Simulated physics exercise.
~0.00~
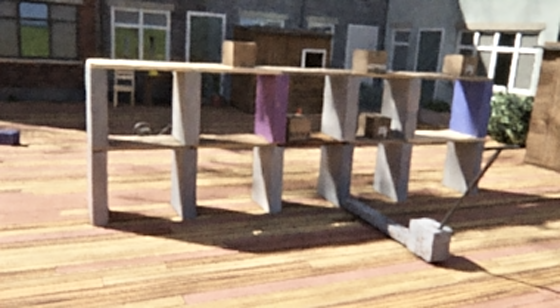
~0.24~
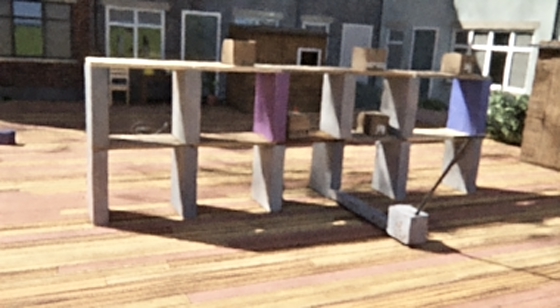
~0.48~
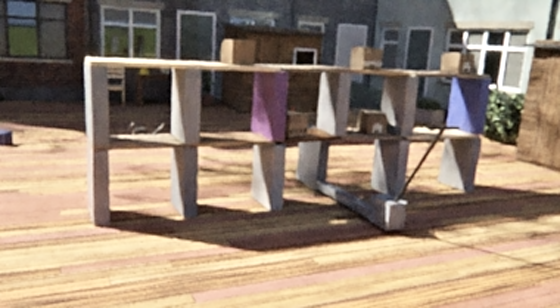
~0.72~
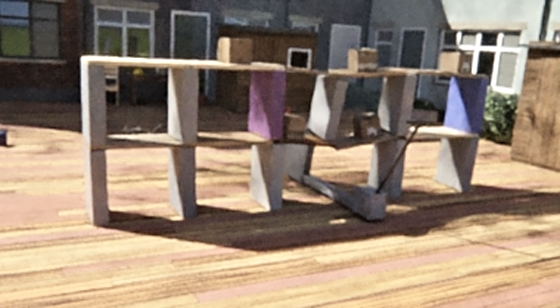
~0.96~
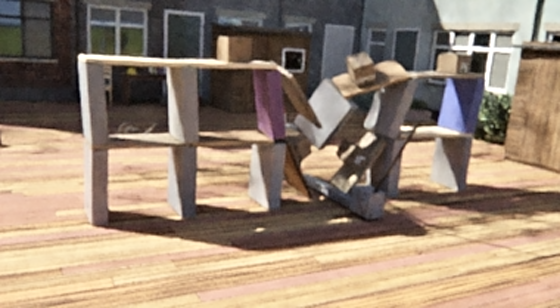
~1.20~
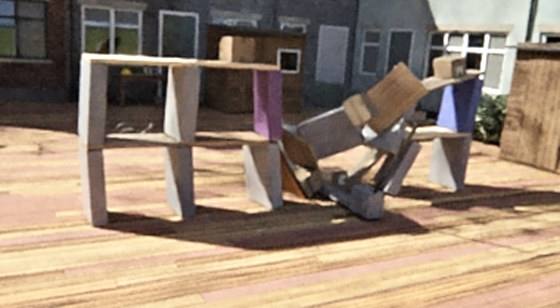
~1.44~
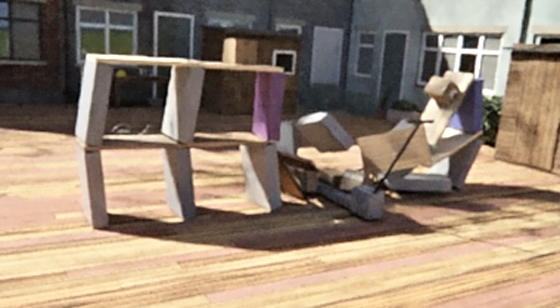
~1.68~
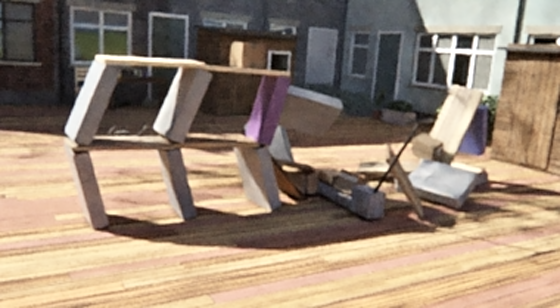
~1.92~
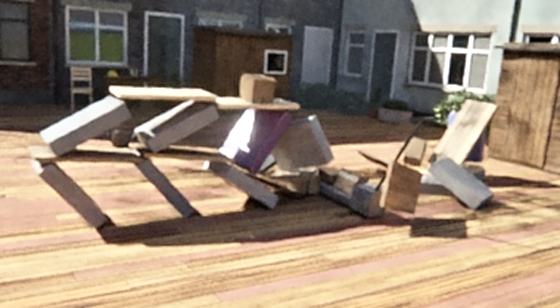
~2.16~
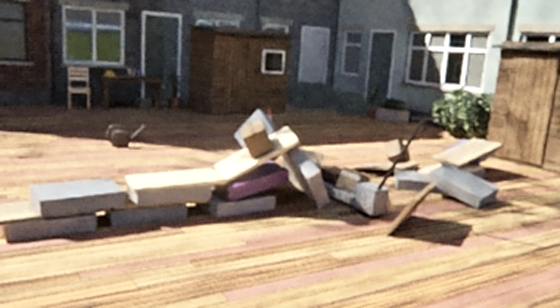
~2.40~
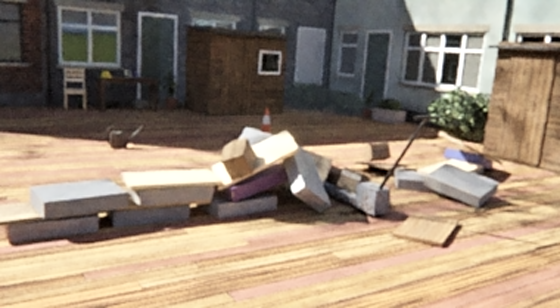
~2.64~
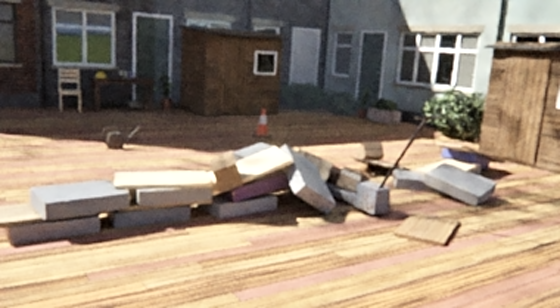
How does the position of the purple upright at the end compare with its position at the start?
At the start the purple piece stands upright in the upper tier. By the end it lies on its side, low in the heap.
